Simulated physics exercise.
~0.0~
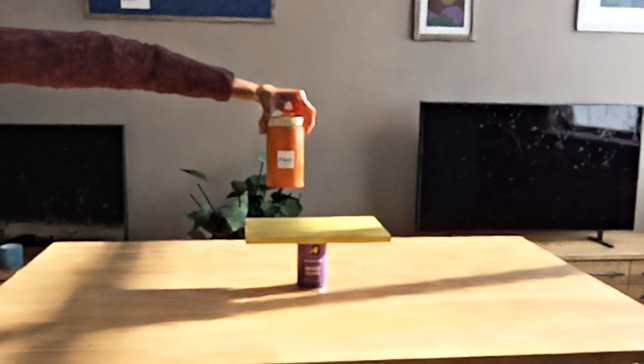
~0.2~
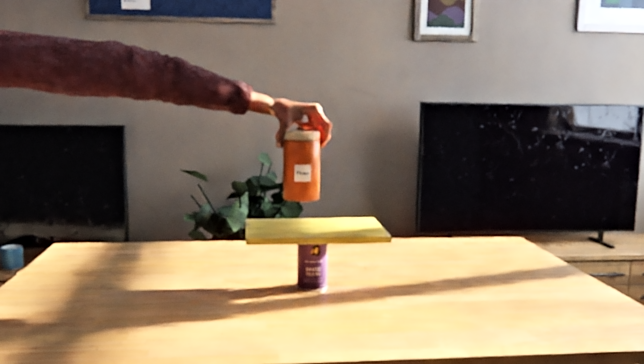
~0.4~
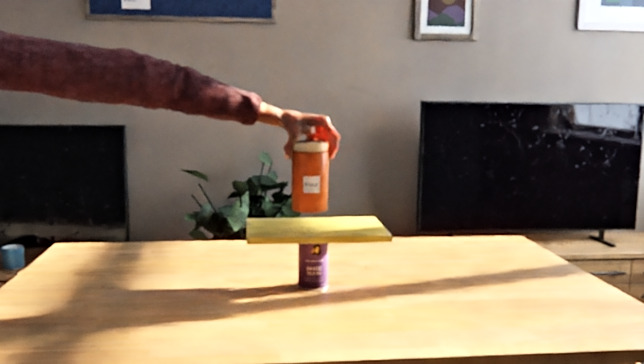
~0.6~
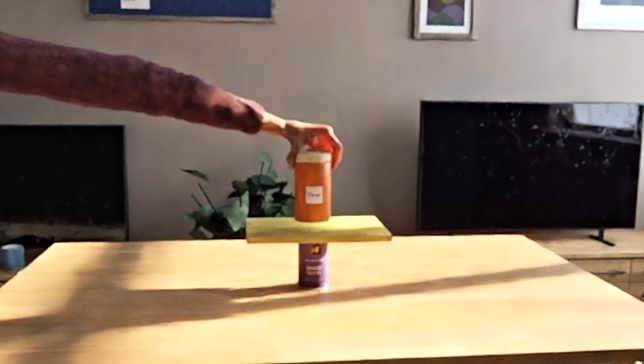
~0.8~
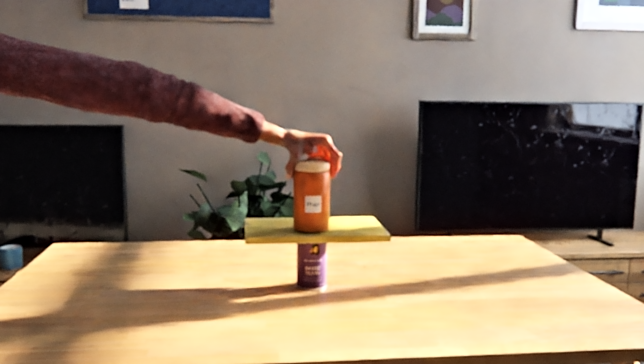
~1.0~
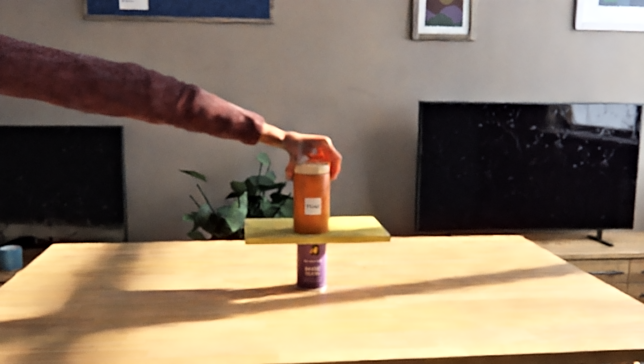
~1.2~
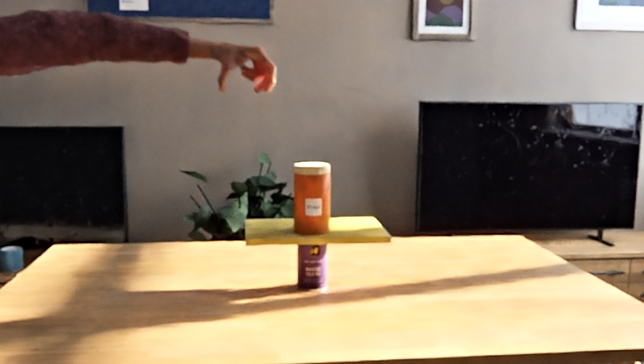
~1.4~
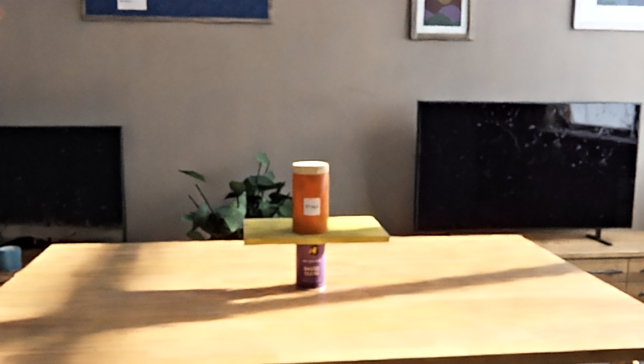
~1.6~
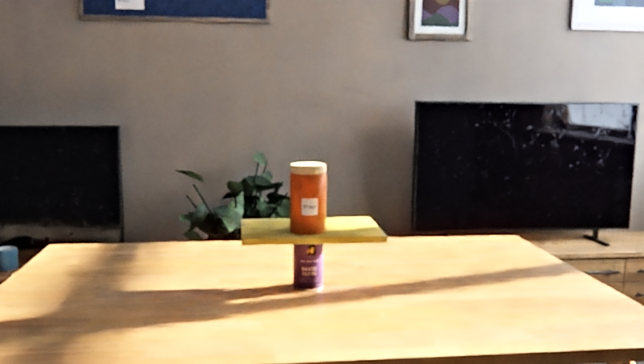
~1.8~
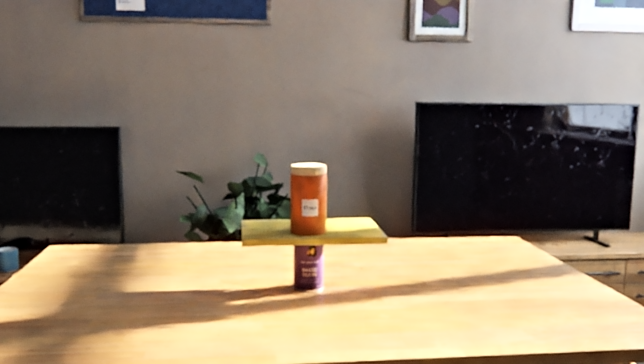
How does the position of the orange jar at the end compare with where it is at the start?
At the start the orange jar is held in the air above the yellow board, and at the end it stands on the board, lower and slightly farther to the right.
